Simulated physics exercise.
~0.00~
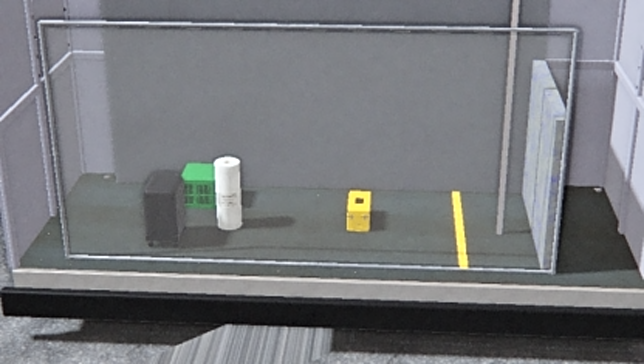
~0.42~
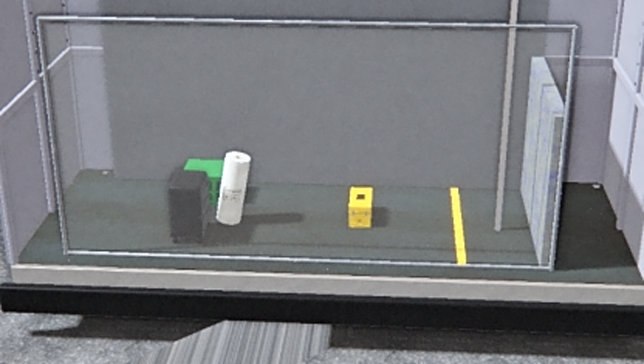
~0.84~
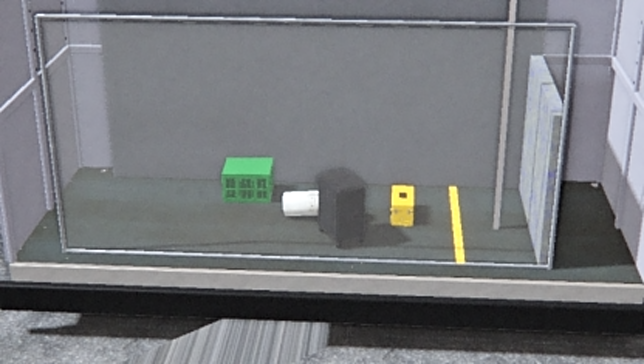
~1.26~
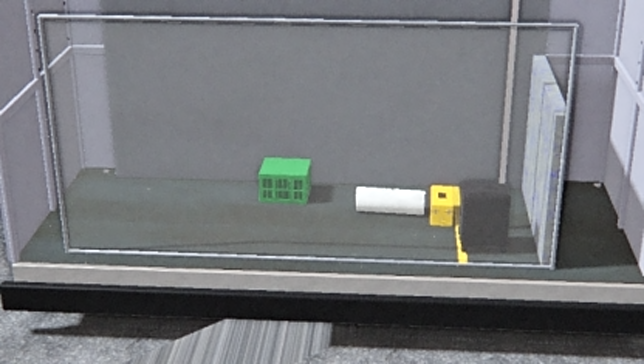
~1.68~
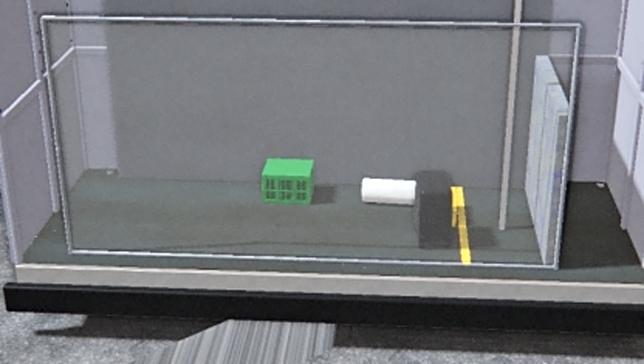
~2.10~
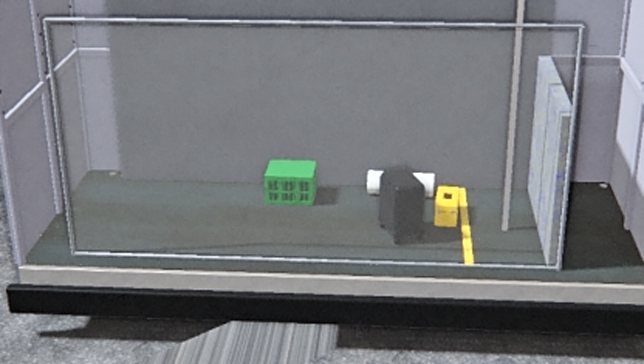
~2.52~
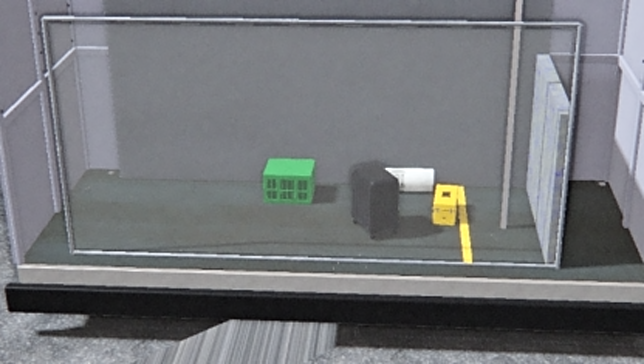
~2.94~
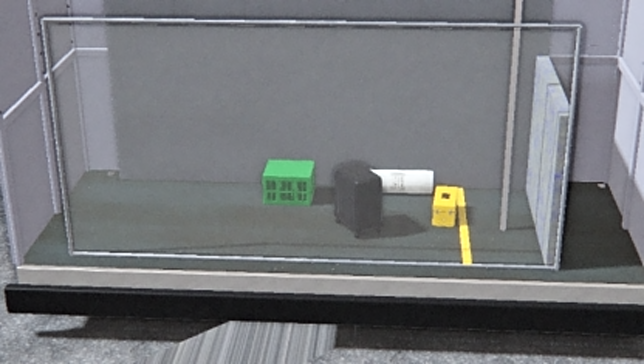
A black wheeled case slid right across the bay, the white roll tipping onto its side and the green crate and yellow toolbox shifting right, before the case drifted back left and the other three ended short of the yellow line.
